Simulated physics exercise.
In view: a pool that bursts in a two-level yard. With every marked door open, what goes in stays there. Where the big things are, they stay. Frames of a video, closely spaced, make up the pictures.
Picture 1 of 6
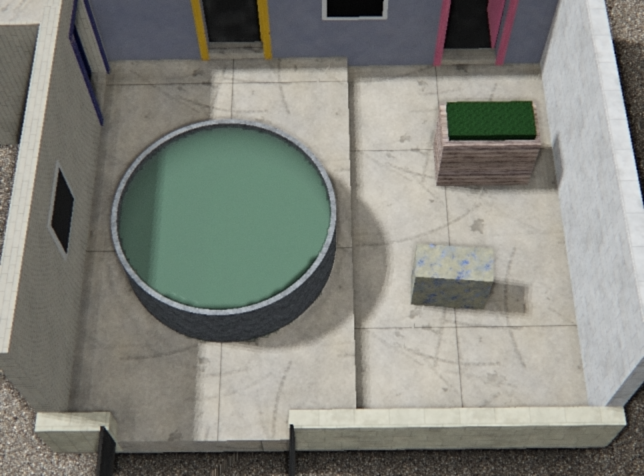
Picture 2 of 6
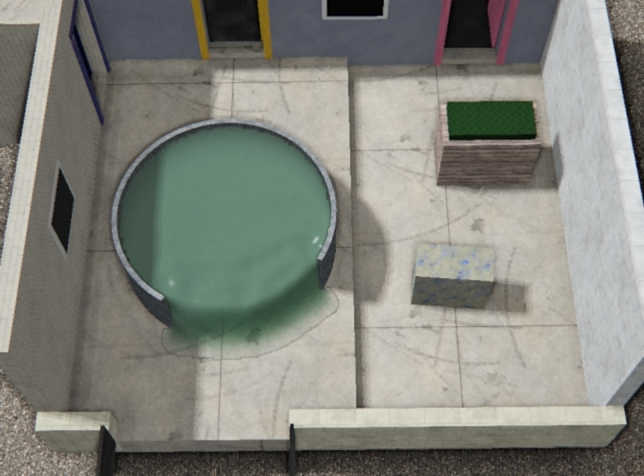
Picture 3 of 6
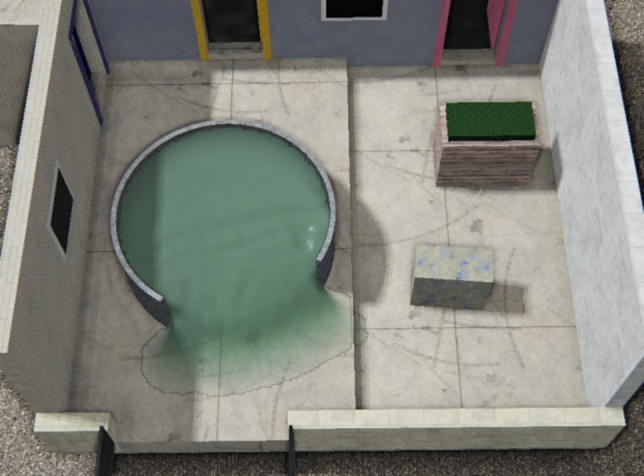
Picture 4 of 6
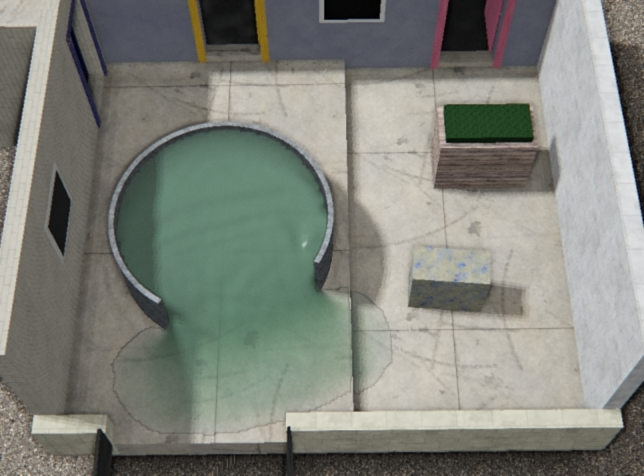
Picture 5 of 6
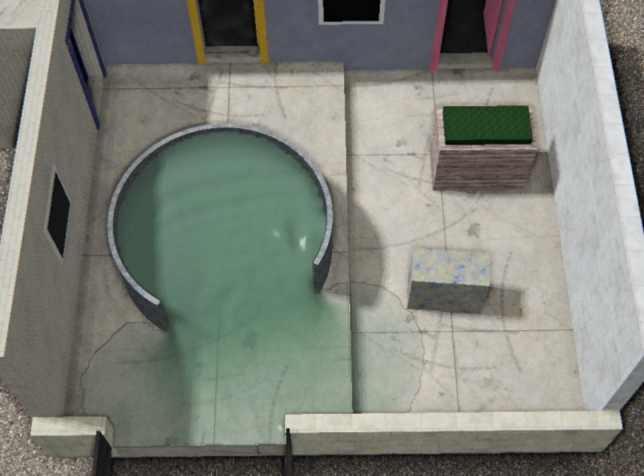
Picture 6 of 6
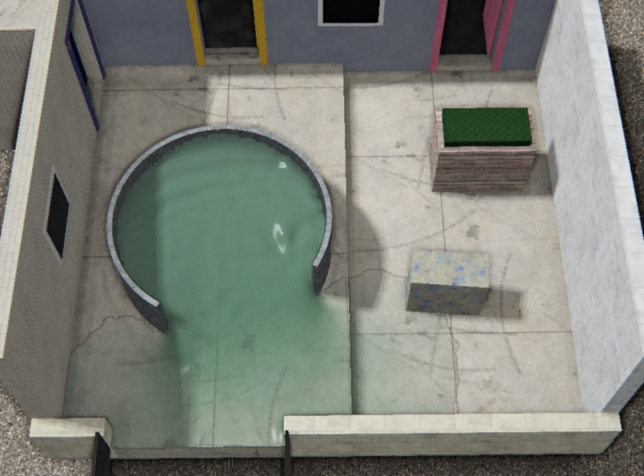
In the video, a round pool of green water stands still in a walled yard, then its front side opens and water pours out through the gap, spreading across the paving toward the low front wall and both sides.
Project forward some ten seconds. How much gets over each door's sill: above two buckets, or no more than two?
Result: The yellow door sees two pails or less; the blue door sees two pails or less; the pink door sees two pails or less.
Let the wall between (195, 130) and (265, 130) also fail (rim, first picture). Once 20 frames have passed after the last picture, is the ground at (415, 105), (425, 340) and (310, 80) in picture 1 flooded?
The three spots, in order, are inundated, spared and inundated.
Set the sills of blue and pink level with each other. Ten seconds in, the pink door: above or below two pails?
What you'd see is that pink door breaks the limit.
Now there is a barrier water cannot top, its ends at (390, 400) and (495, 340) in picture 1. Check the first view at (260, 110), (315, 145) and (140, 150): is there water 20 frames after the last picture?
Outcome per location, in sequence: Unsoaked, unsoaked, unsoaked.
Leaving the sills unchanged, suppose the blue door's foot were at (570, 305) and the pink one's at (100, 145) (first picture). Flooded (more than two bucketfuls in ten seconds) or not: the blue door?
From what I can tell, the blue door tops the mark.
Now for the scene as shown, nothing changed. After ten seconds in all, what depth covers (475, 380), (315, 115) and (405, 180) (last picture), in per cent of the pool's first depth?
10, 0 and 14 per cent, roughly.
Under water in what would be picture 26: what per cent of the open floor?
Roughly 55 percent, I reckon.
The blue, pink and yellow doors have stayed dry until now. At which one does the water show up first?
The one in pink.
A moment on, water covers 30 % of the floor; the yellow door not reached, the blue door not reached, the pink door not reached.
Next, water covers 35 % of the floor; the yellow door not reached, the blue door not reached, the pink door not reached.
Then, water covers 55 % of the floor; the yellow door not reached, the blue door not reached, the pink door not reached.
Later, water covers 70 % of the floor; the yellow door not reached, the blue door not reached, the pink door under two buckets in.
In the end, water covers 70 % of the floor; the yellow door not reached, the blue door wet at the sill, nothing in, the pink door under two buckets in.
